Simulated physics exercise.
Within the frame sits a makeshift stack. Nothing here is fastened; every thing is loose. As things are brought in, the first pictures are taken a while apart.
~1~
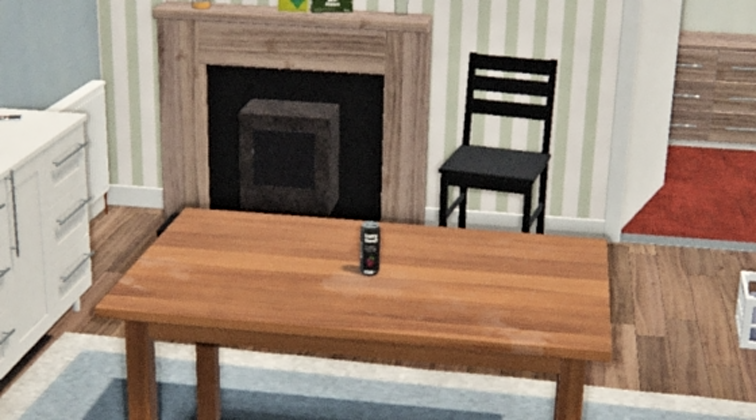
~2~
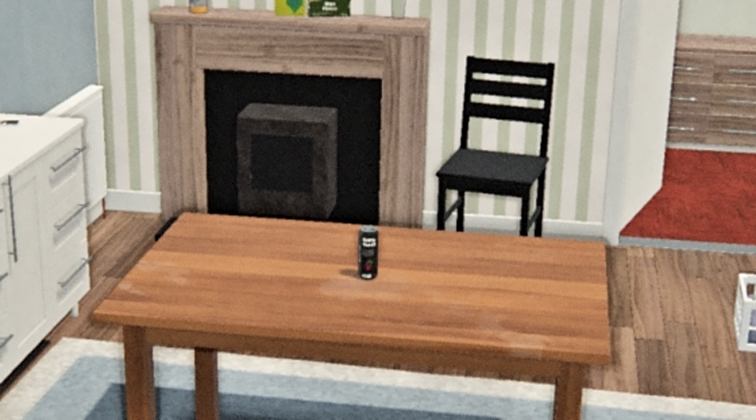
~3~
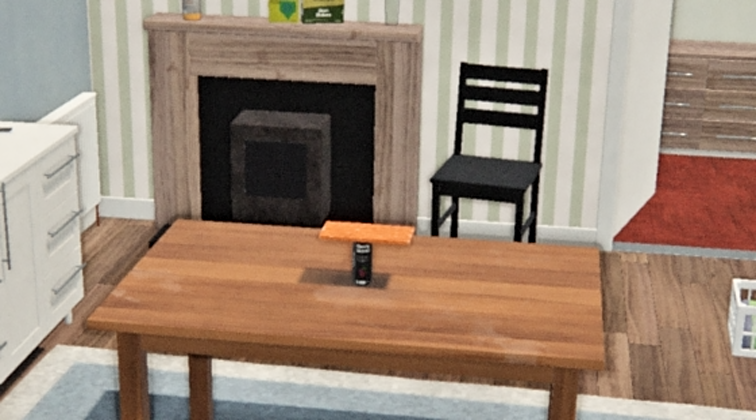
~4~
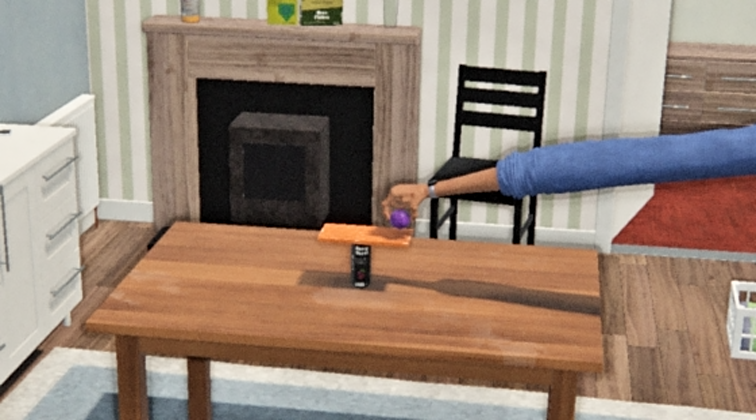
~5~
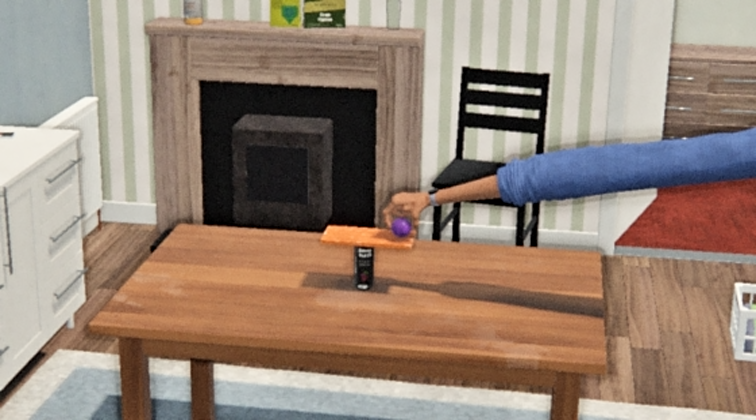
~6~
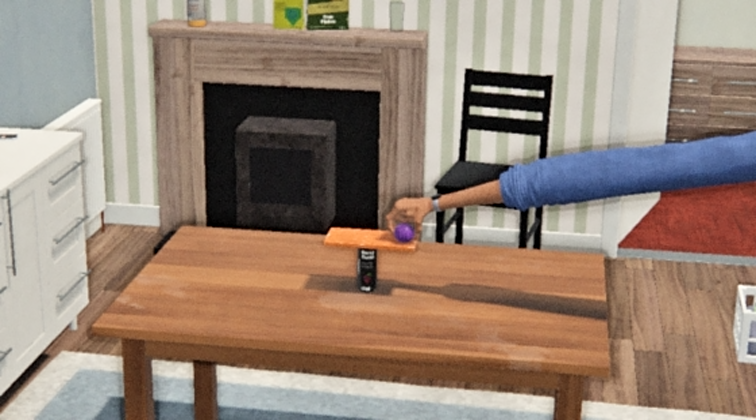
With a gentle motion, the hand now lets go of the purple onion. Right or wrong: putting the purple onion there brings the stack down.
Right, the stack comes down.
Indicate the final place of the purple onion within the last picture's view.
It ends near (407, 285).
Then, 0.50 s past the last view, purple onion now fallen; orange board on its side.
Then, 0.90 s past the last view, orange board now fallen.
Finally, fallen, purple onion and orange board; black can still in place. Final places as the last picture's camera would see them, purple onion near (407, 285). The stack loses its balance.
